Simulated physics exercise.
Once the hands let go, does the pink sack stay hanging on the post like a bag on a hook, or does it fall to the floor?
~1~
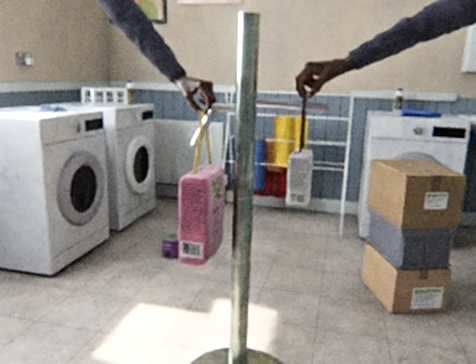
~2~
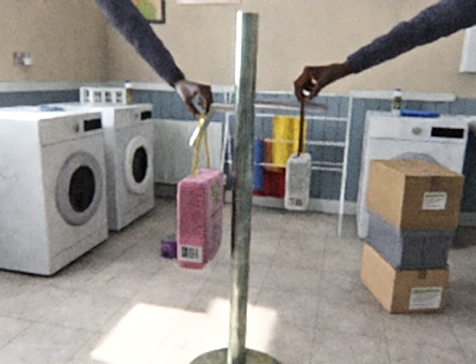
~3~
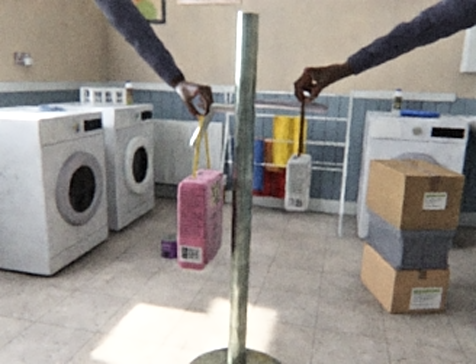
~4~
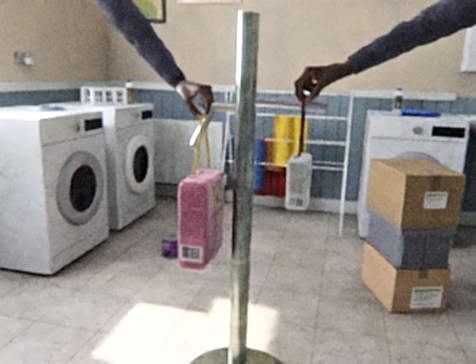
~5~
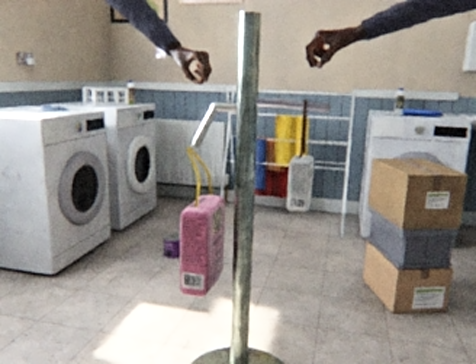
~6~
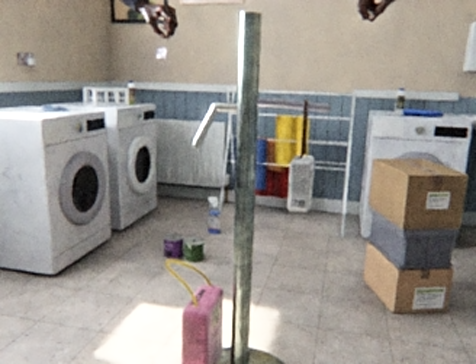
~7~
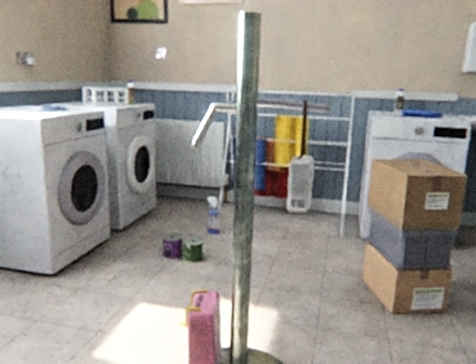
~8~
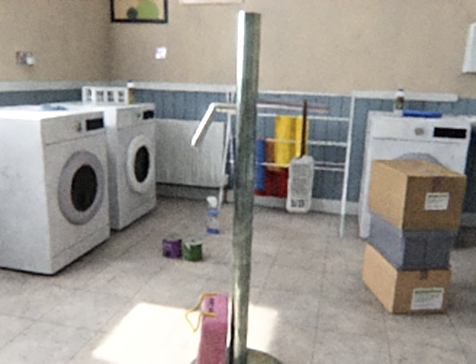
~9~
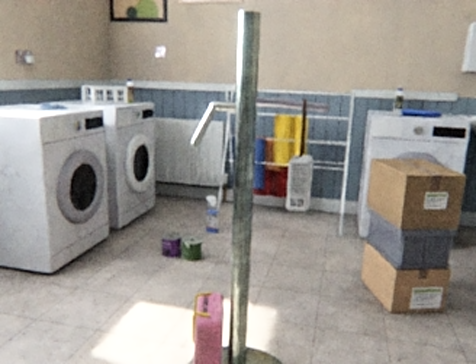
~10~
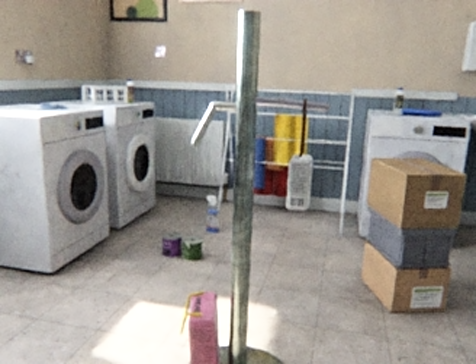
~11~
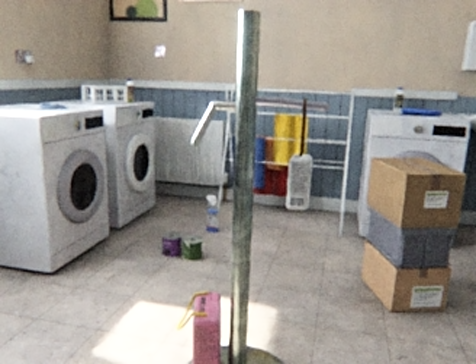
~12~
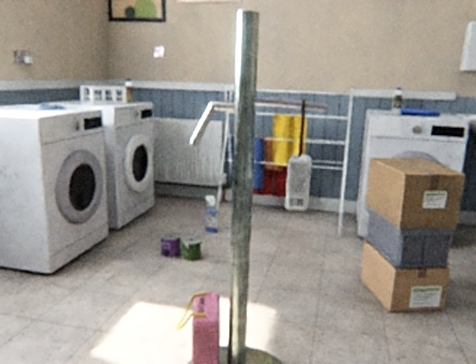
The pink sack slips off its peg and falls to the floor by the base of the post. The white pouch stays hanging.
